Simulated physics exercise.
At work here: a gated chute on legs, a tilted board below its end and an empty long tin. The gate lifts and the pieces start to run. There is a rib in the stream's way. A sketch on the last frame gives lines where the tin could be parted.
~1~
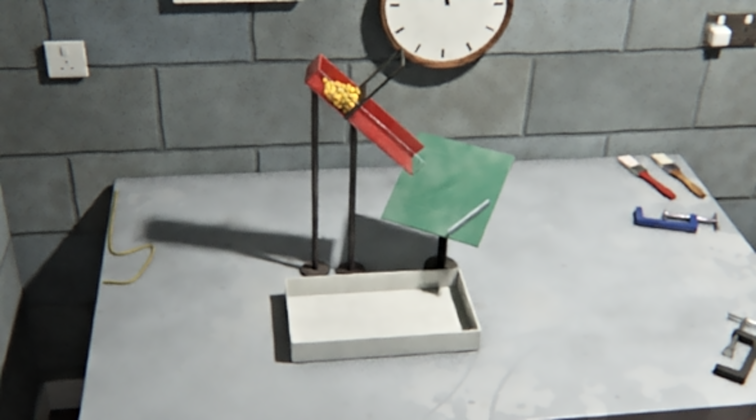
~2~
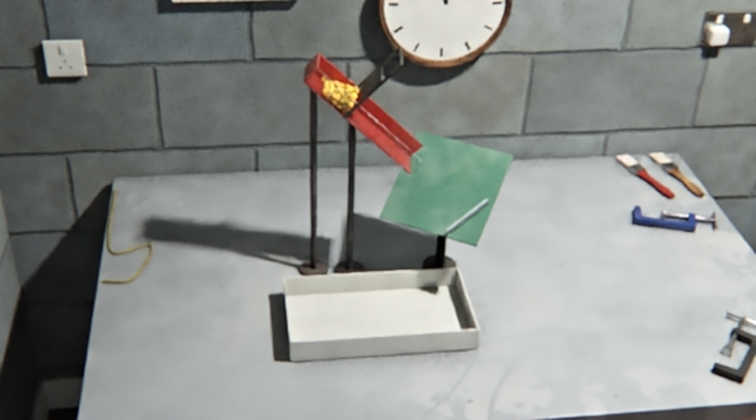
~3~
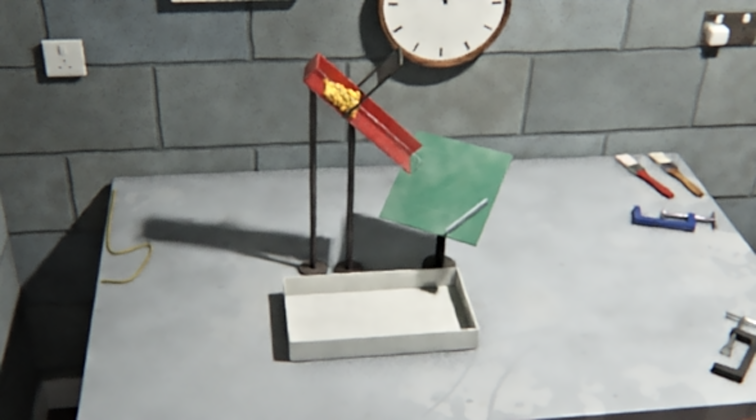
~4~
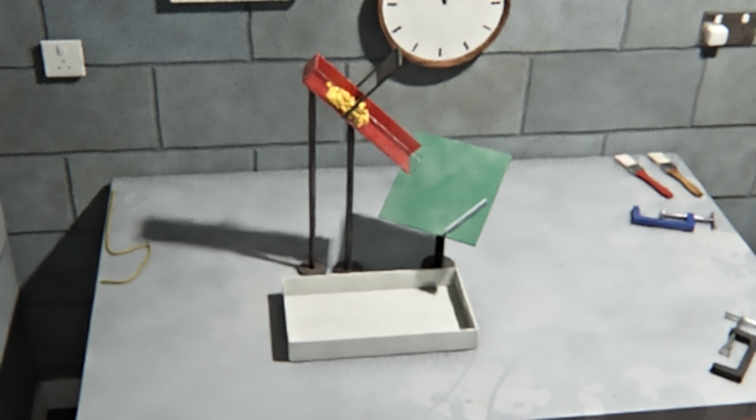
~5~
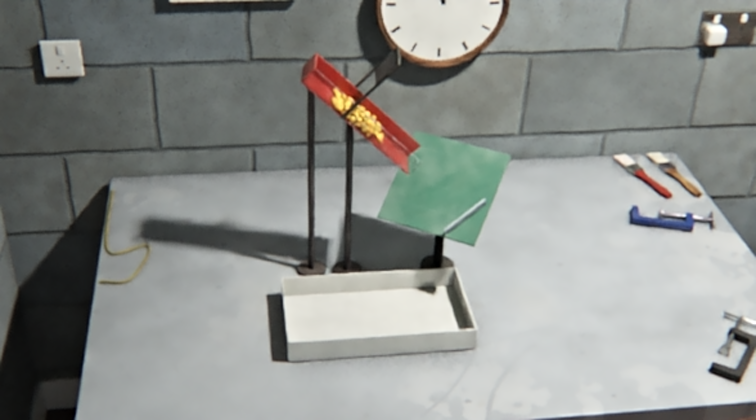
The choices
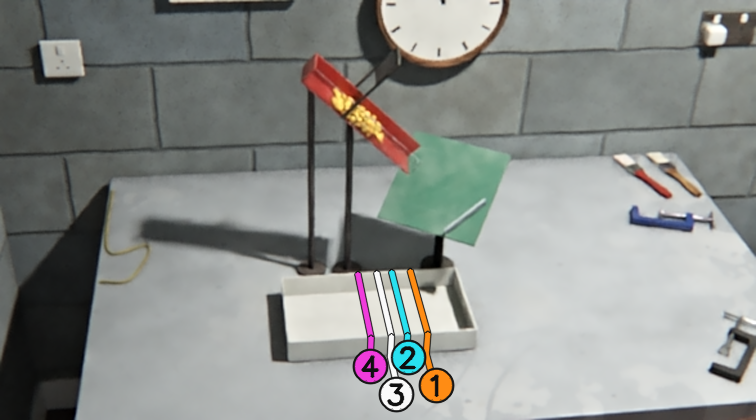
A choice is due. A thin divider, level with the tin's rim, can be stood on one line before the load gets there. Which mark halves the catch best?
I would pick line 1.
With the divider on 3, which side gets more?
Right.
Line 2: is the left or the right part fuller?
More lands on the right.
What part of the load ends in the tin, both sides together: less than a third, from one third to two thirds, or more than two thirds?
More than two thirds.
On the marked copy, line 1 crosses the front rim at (427, 333); line 2 crosses the front rim at (407, 334); line 3 crosses the front rim at (391, 335); line 4 crosses the front rim at (370, 336).
Choosing 1, of what is caught, roughly half on the left of the divider, roughly half on the right.
Choosing 2, of what is caught, about a tenth on the left of the divider, almost all on the right.
Choosing 3, of what is caught, not one piece on the left of the divider, every piece on the right.
Choosing 4, of what is caught, not one piece on the left of the divider, every piece on the right.
